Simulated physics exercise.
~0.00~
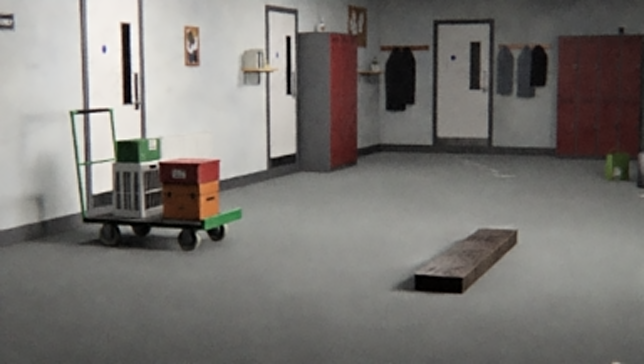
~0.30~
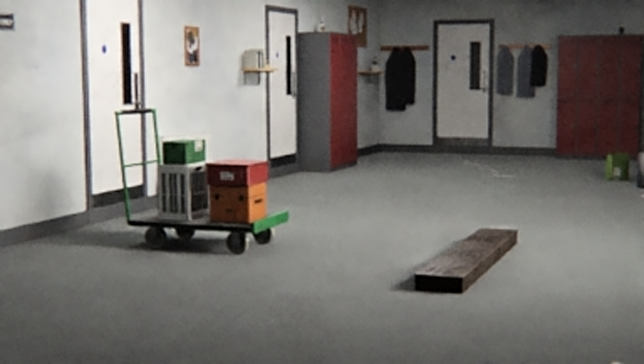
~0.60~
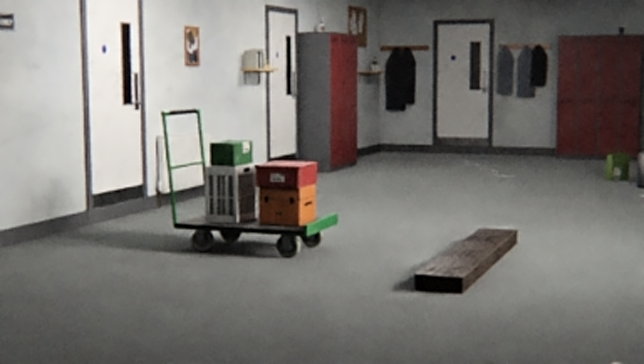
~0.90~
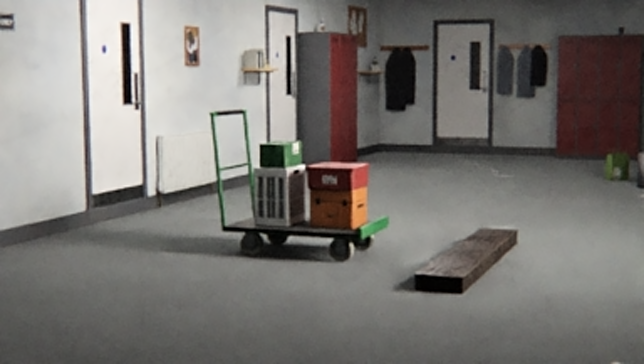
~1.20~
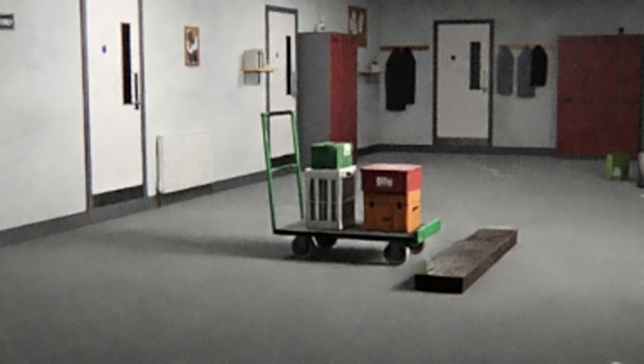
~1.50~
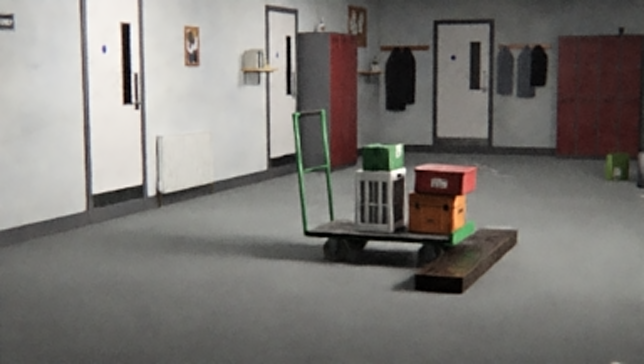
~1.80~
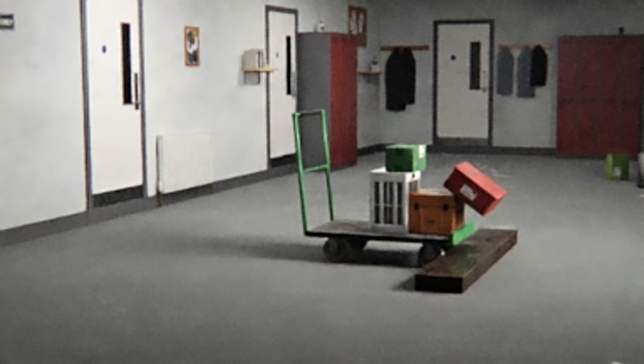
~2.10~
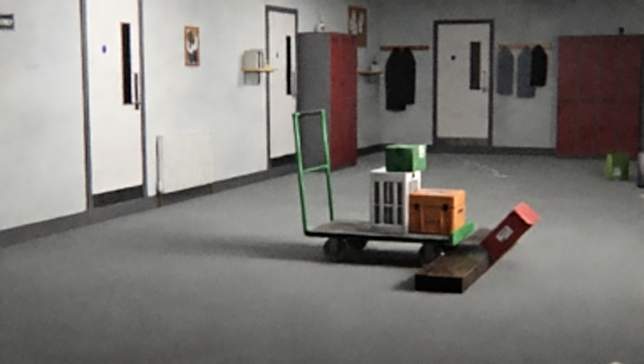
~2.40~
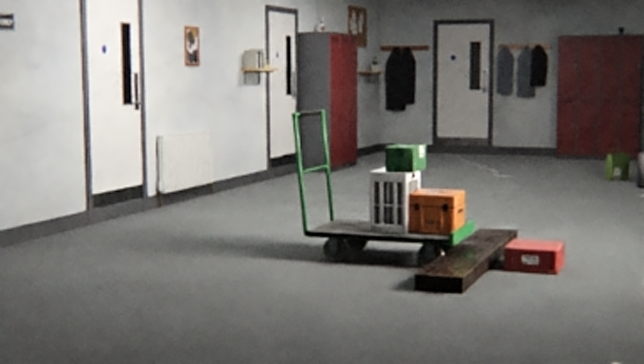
In a hallway with doors and red lockers, a green trolley carrying boxes and a white crate rolled right and stopped against a dark beam; the red box slid, tumbled over the front and landed upside down beyond the beam, while the others stayed aboard.
